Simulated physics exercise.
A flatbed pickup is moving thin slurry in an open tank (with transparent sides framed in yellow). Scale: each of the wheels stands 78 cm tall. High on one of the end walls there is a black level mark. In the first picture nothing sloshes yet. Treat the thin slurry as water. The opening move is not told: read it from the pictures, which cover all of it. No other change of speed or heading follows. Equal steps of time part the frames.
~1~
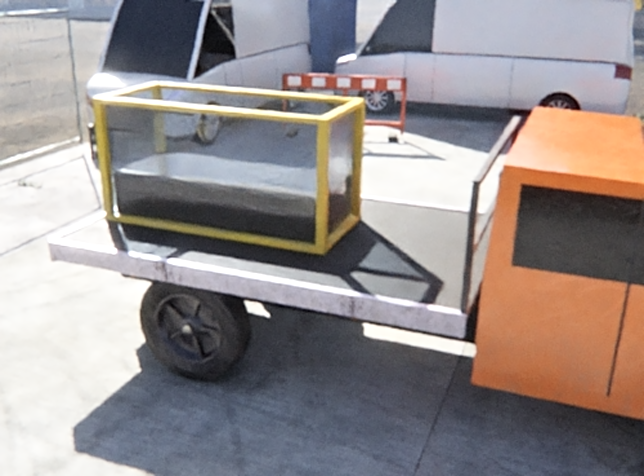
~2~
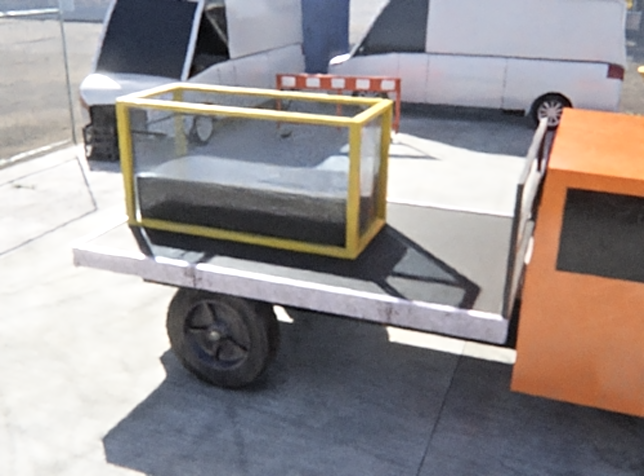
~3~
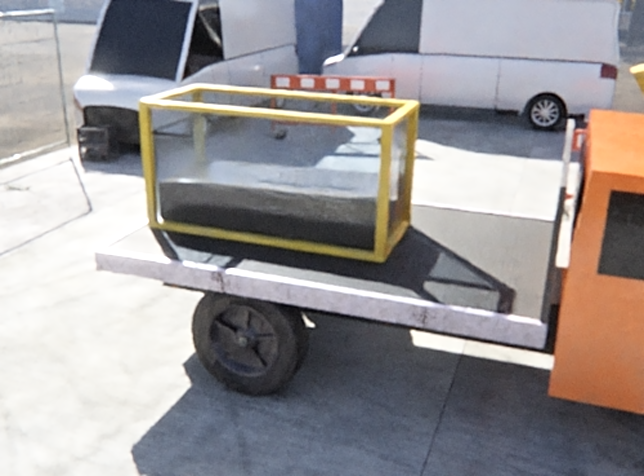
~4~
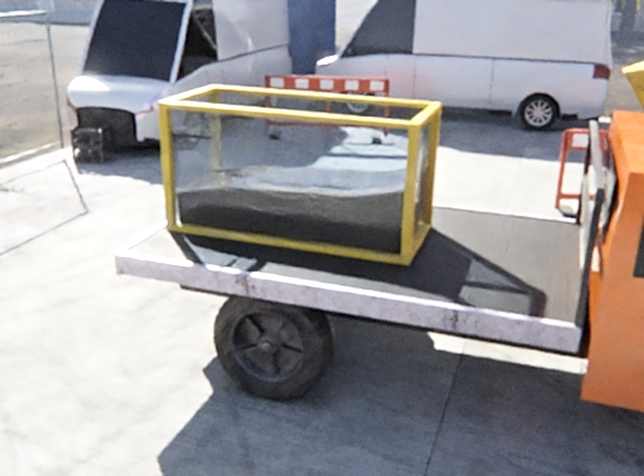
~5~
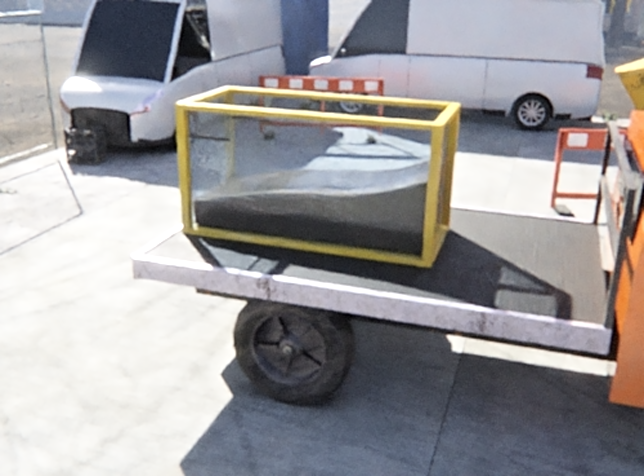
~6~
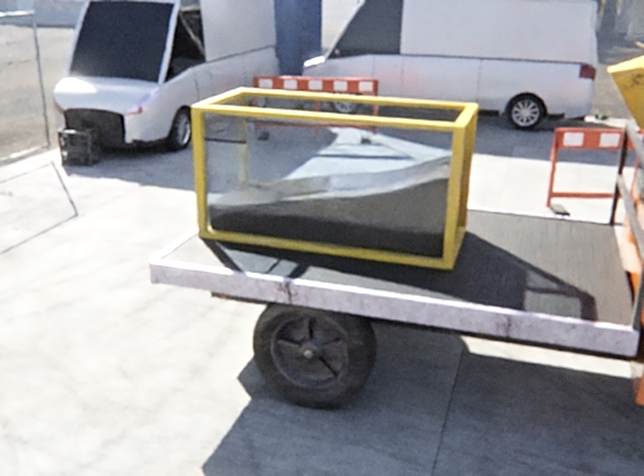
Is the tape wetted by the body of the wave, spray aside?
At that wall the thin slurry gets there.
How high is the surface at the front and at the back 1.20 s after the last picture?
About 20 cm in front and 50 cm behind.
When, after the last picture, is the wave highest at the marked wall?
Around 1.0 s.
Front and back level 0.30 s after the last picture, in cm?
About 46 cm in front and 20 cm behind.
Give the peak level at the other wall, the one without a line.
It peaks near 76 cm.
Then, 0.30 s after the last picture, the surface is 46 cm up at the front and 21 cm at the back; nothing has left.
Then, 0.75 s after the last picture, the surface is 31 cm up at the front and 39 cm at the back; nothing has left.
Then, 1.20 s after the last picture, the surface is 21 cm up at the front and 50 cm at the back; nothing has left.
Then, 2.99 s after the last picture, the waves are smaller; the highest at the back wall was 68 cm, at 1.00 s after the last picture, against a line at 64 cm.
